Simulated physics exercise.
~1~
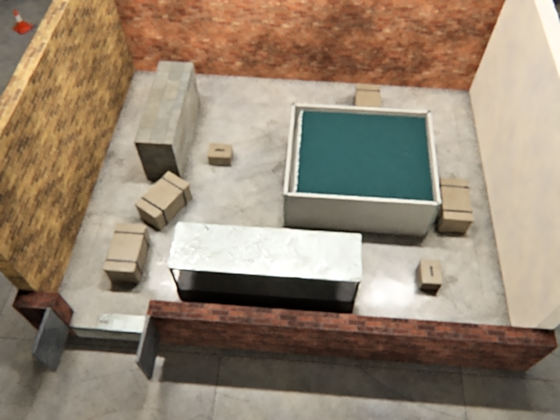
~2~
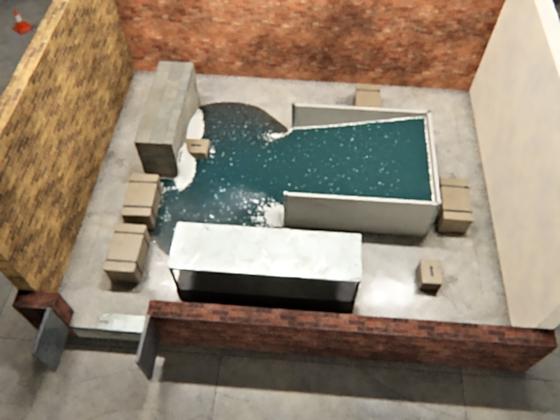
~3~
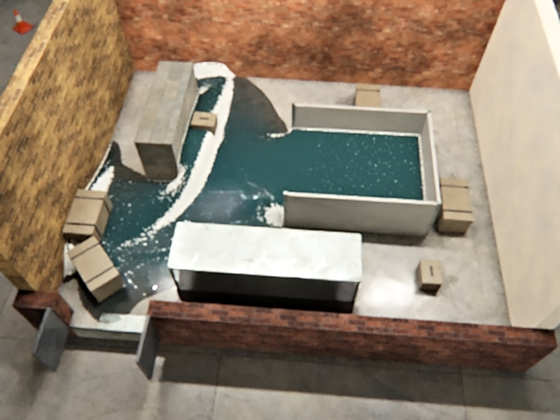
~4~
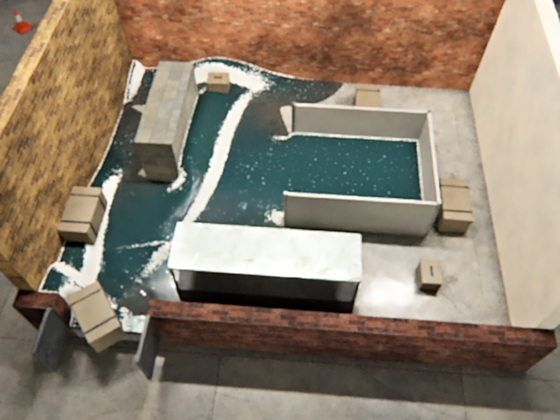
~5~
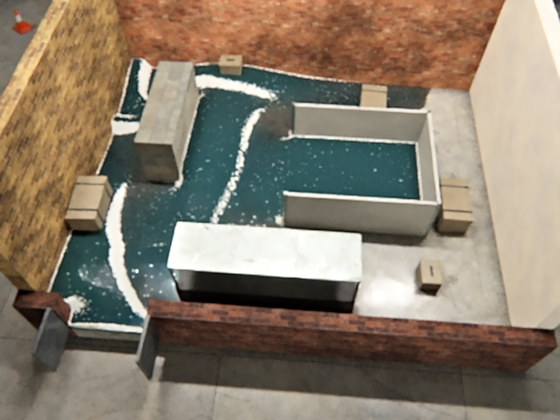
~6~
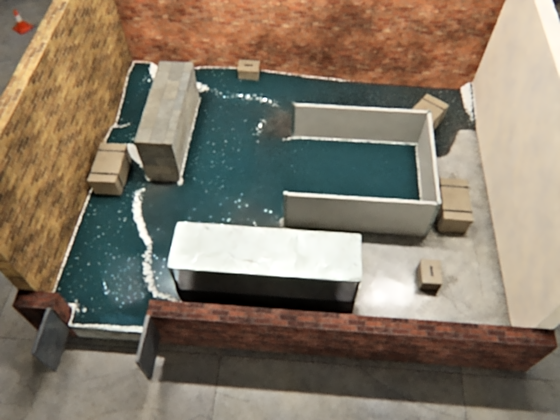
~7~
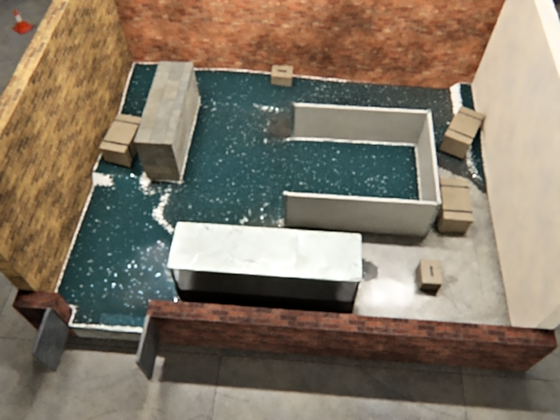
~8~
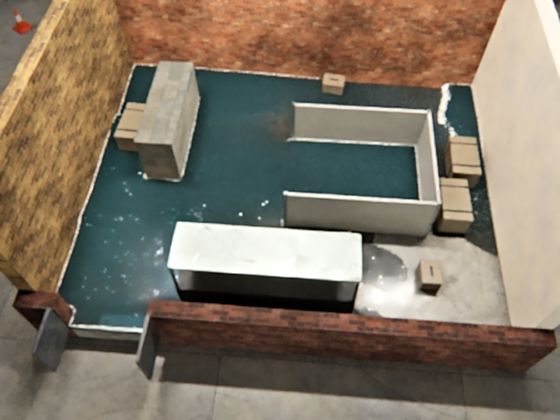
In a walled bay, teal water bursts leftward from a tank, spreads, and shifts several boxes.
